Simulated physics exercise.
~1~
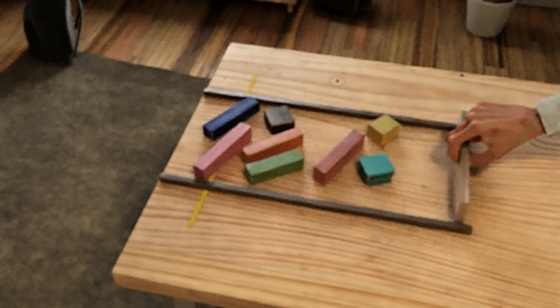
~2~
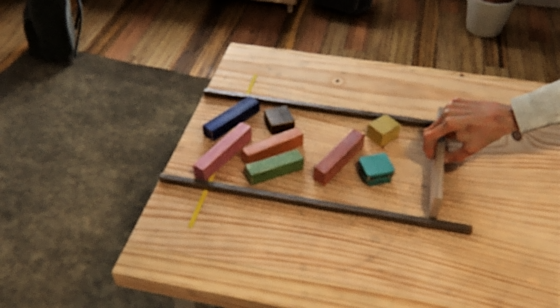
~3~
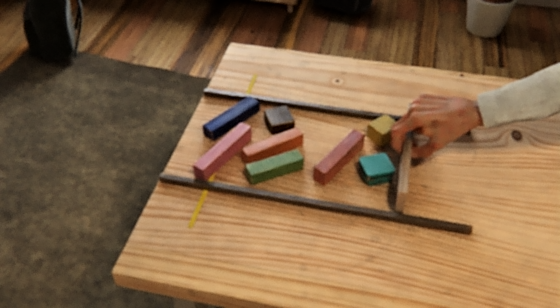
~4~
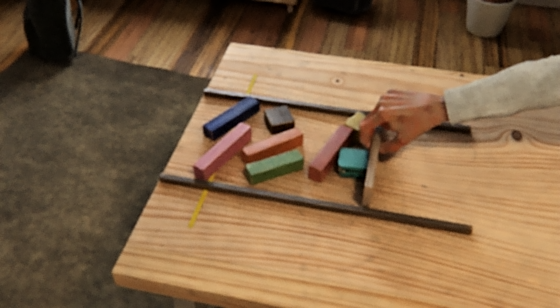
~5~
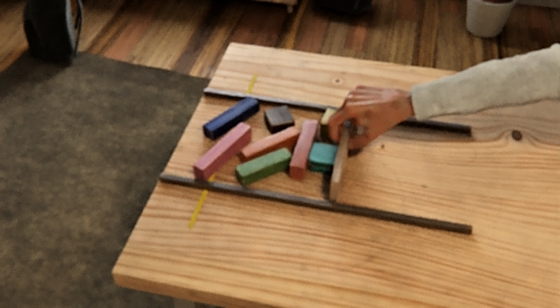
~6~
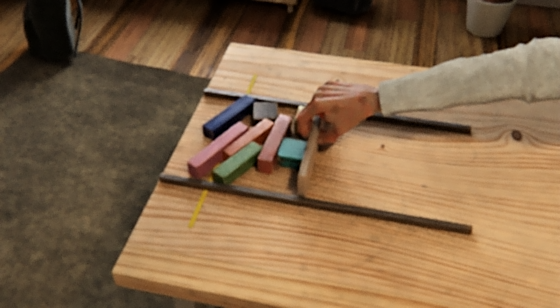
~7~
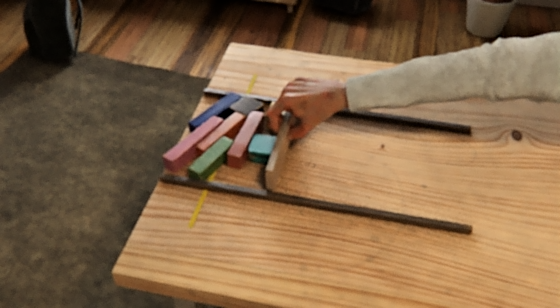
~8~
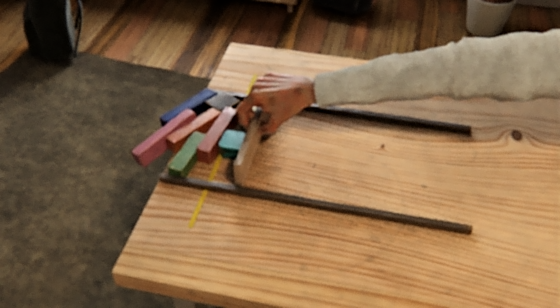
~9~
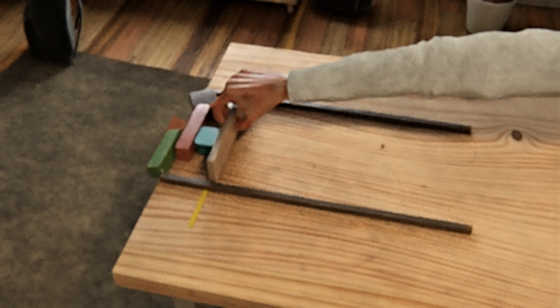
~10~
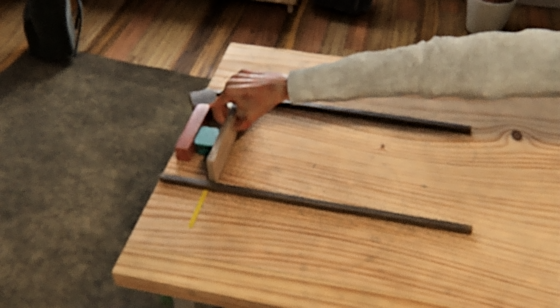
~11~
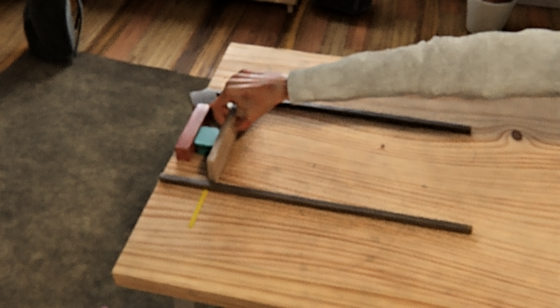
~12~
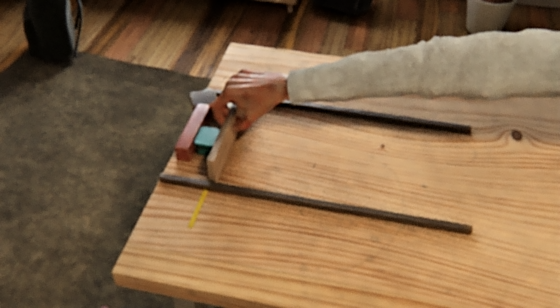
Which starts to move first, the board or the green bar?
The board starts to move first. The green bar stays where it is until the board has slid well to the left and the blocks bunch up.
